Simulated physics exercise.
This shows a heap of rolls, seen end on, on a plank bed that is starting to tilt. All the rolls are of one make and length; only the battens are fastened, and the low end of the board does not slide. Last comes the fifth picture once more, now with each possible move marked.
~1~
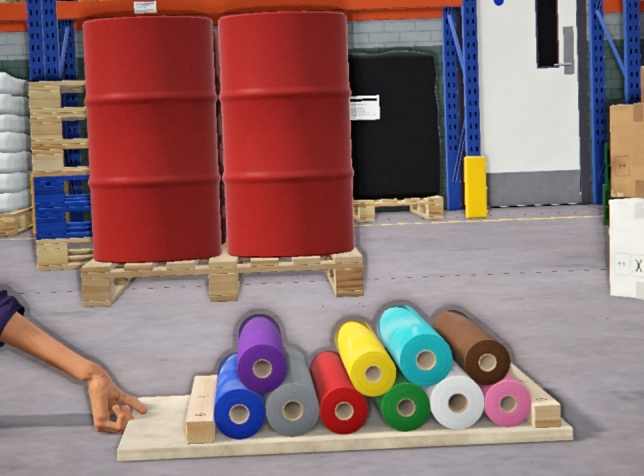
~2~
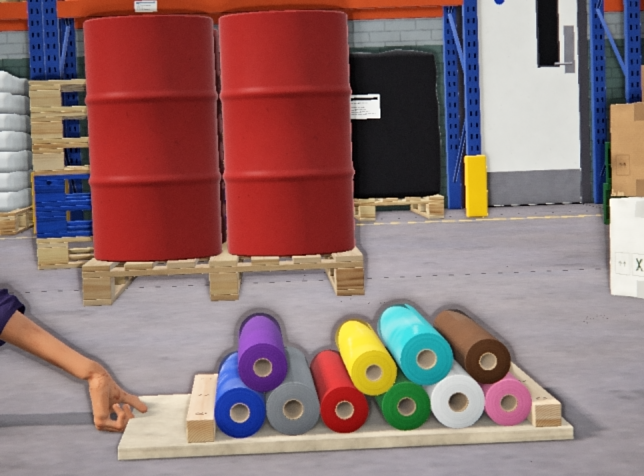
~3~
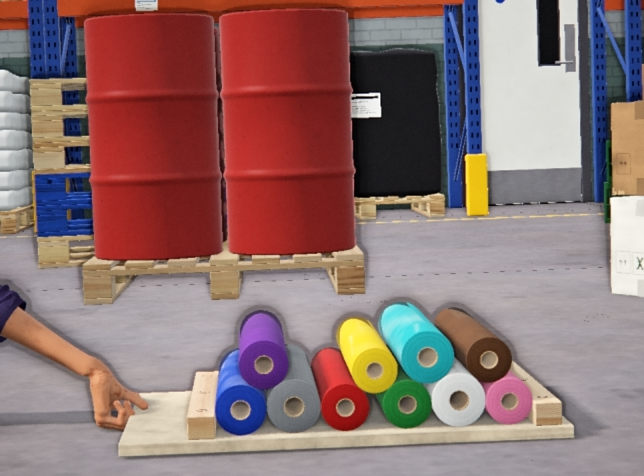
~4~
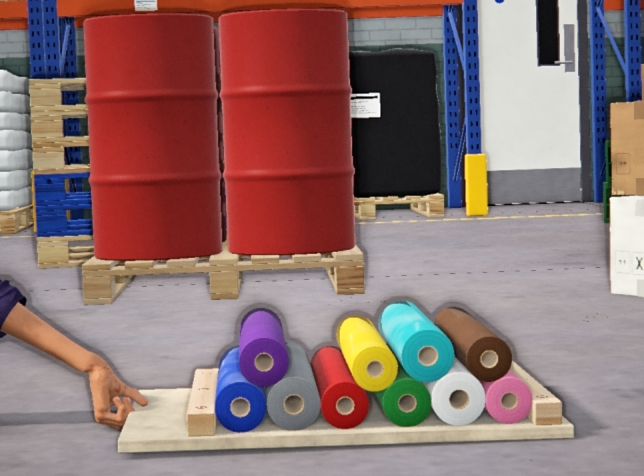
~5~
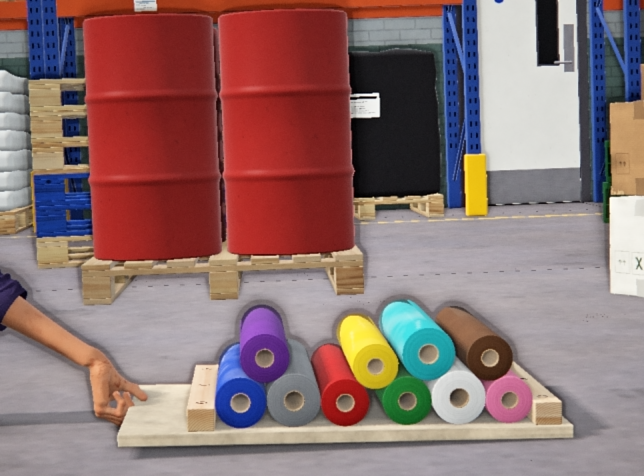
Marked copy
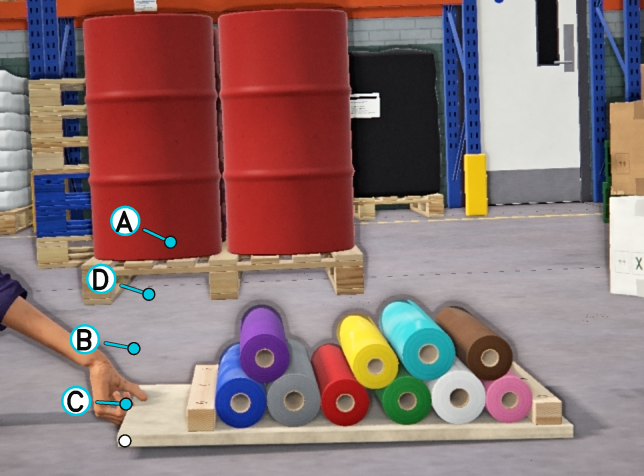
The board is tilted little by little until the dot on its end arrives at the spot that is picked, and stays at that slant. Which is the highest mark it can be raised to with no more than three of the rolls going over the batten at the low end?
The highest mark that will do is A.
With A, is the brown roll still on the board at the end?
No, with A.
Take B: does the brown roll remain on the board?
Yes.
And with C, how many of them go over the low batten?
It comes to none.
On the marked copy, A at (171, 242); B at (134, 348); C at (126, 404); D at (149, 294); the white dot at (125, 441).
With A. Early on, board at 16°.
Further on, board at 28°.
At the end, board at 28°, one over the low batten (brown).
As for the rest, B none over the low batten; C none over the low batten; D none over the low batten.
